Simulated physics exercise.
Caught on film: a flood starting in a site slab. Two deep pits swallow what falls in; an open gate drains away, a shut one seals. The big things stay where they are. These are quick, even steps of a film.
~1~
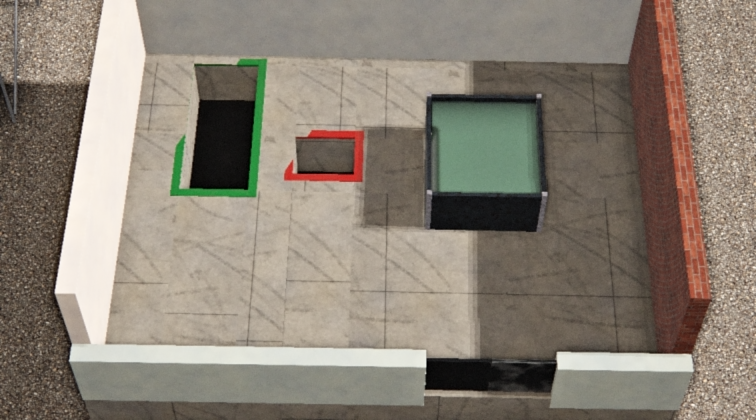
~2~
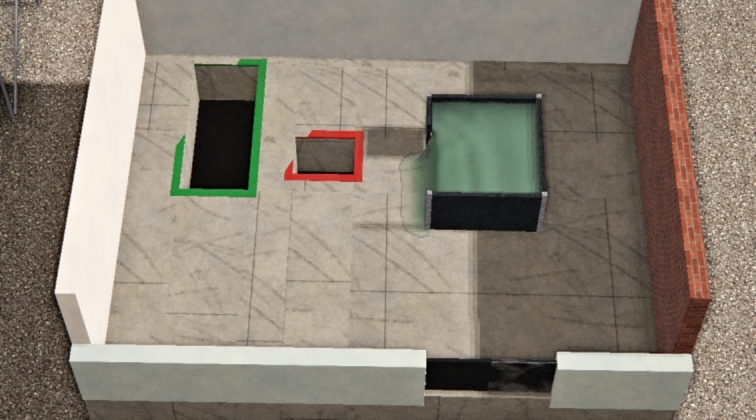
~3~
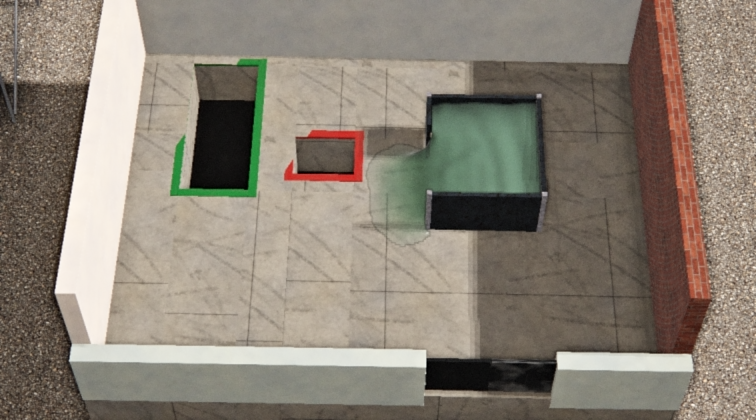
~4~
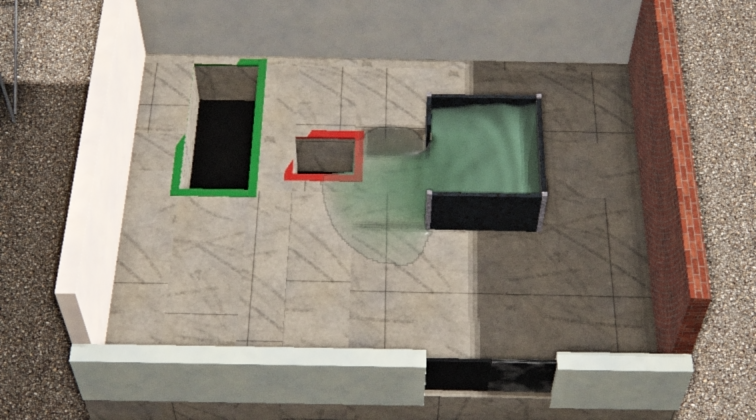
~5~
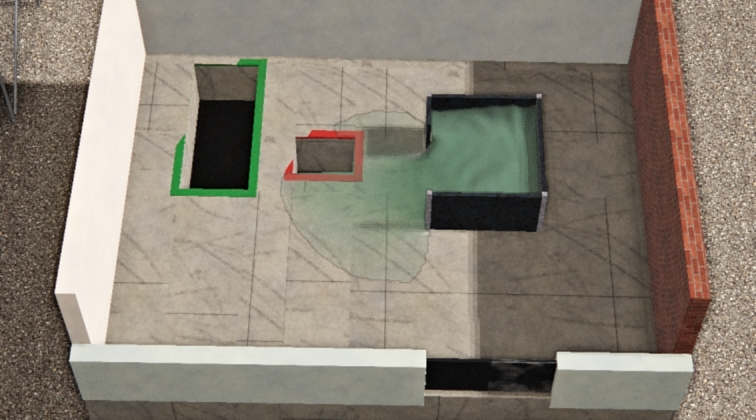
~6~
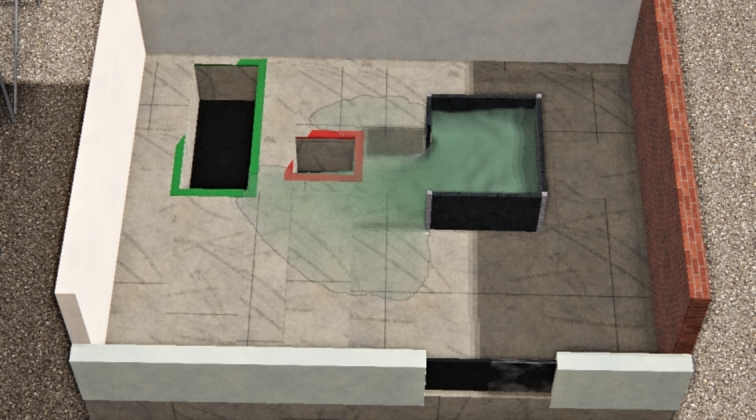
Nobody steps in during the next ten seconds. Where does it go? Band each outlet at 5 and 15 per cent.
In the end: The gate takes less than 5 %; the red pit takes more than 15 %; the green pit takes more than 15 %.
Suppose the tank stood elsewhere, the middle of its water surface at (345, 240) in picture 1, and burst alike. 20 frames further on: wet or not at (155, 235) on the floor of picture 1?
Verdict: Wet.
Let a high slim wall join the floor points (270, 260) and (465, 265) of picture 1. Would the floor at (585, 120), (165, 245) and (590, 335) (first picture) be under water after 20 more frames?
In turn: Not flooded, wet, no water.
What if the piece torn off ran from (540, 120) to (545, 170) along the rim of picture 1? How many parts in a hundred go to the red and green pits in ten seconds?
Parts in a hundred: Red 8, green 20.
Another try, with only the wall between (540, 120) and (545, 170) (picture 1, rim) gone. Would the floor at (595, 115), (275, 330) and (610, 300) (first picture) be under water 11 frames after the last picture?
One after the other: Wet, no water, flooded.
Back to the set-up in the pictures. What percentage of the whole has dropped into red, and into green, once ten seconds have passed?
Near 28 and 24 in a hundred.
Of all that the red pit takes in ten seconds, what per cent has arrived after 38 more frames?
About 85 per cent.
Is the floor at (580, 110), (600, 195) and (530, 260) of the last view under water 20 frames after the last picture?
One after the other: Not flooded, not flooded, dry.
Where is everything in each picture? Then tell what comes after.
The first picture shows the water tank at (485, 148) is whole and still.
In the second picture, water pours out at (430, 183) and has run to (424, 233).
In the third picture, water pours out at (430, 183) and has run to (393, 236).
In the fourth picture, water pours out at (430, 184) and has run to (329, 177).
In the fifth picture, water pours out at (430, 184) and has run to (290, 179).
In the sixth picture, water pours out at (430, 184) and has run to (244, 203).
A moment on, water covers 30 % of the floor; the gate 0 %, the red pit 9 %, the green pit 2 %.
Next, water covers 40 % of the floor; the gate 0 %, the red pit 15 %, the green pit 5 %.
Then, water covers 45 % of the floor; the gate 0 %, the red pit 20 %, the green pit 9 %.
Later, water covers 50 % of the floor; the gate 0 %, the red pit 24 %, the green pit 16 %.
In the end, water covers 60 % of the floor; the gate 0 %, the red pit 29 %, the green pit 24 %.
